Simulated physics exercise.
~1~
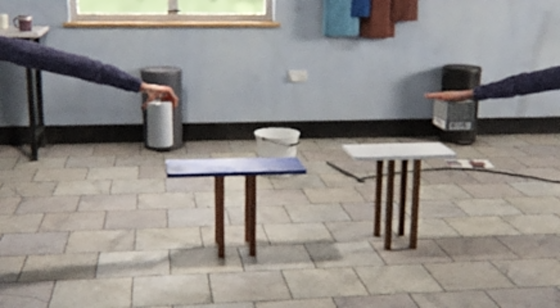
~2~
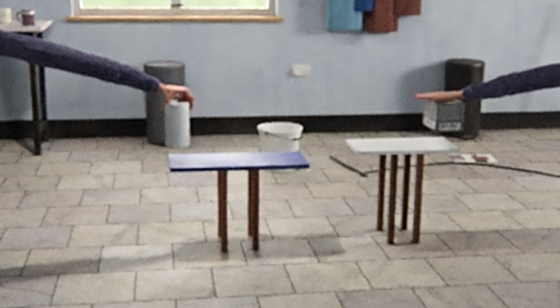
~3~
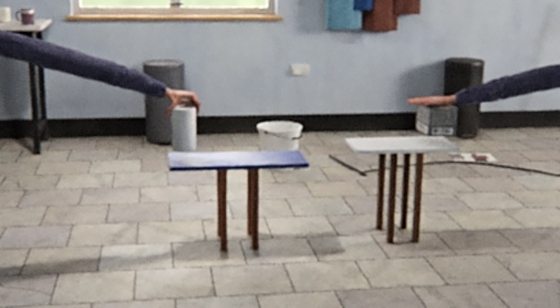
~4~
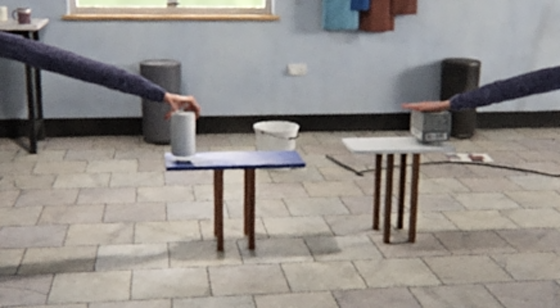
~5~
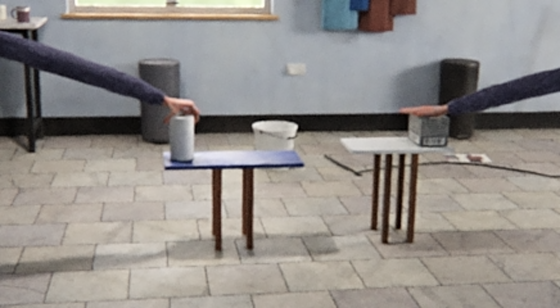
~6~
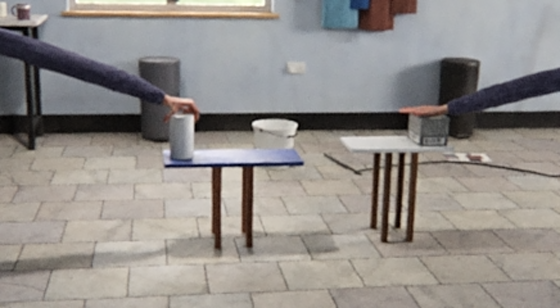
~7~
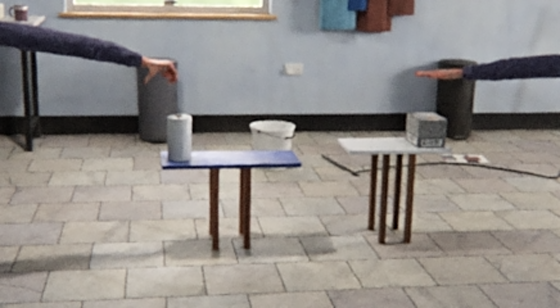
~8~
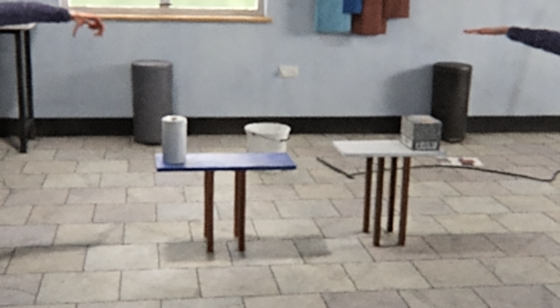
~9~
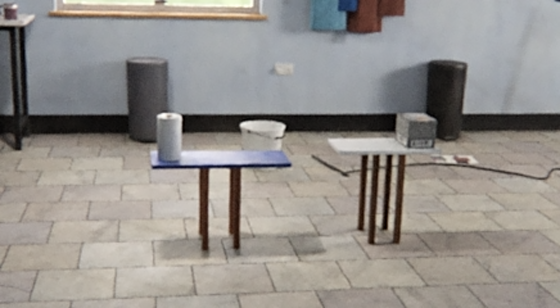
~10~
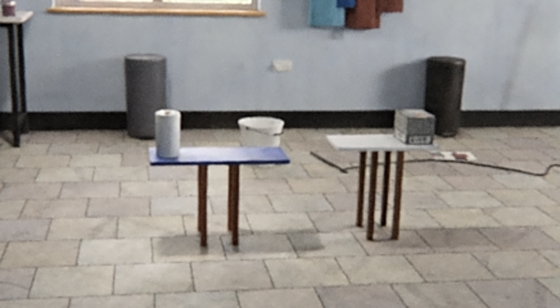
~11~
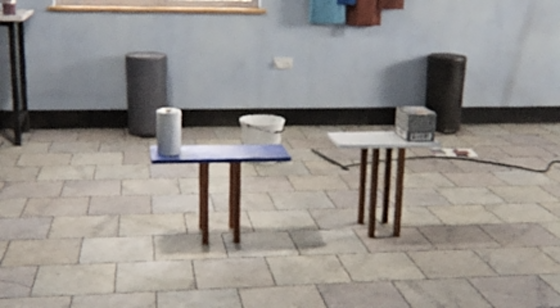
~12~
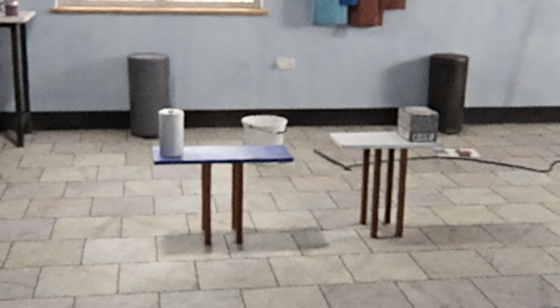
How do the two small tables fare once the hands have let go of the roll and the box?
Both the blue table and the white one stay upright and steady, with the roll and the box still resting near their outer ends.
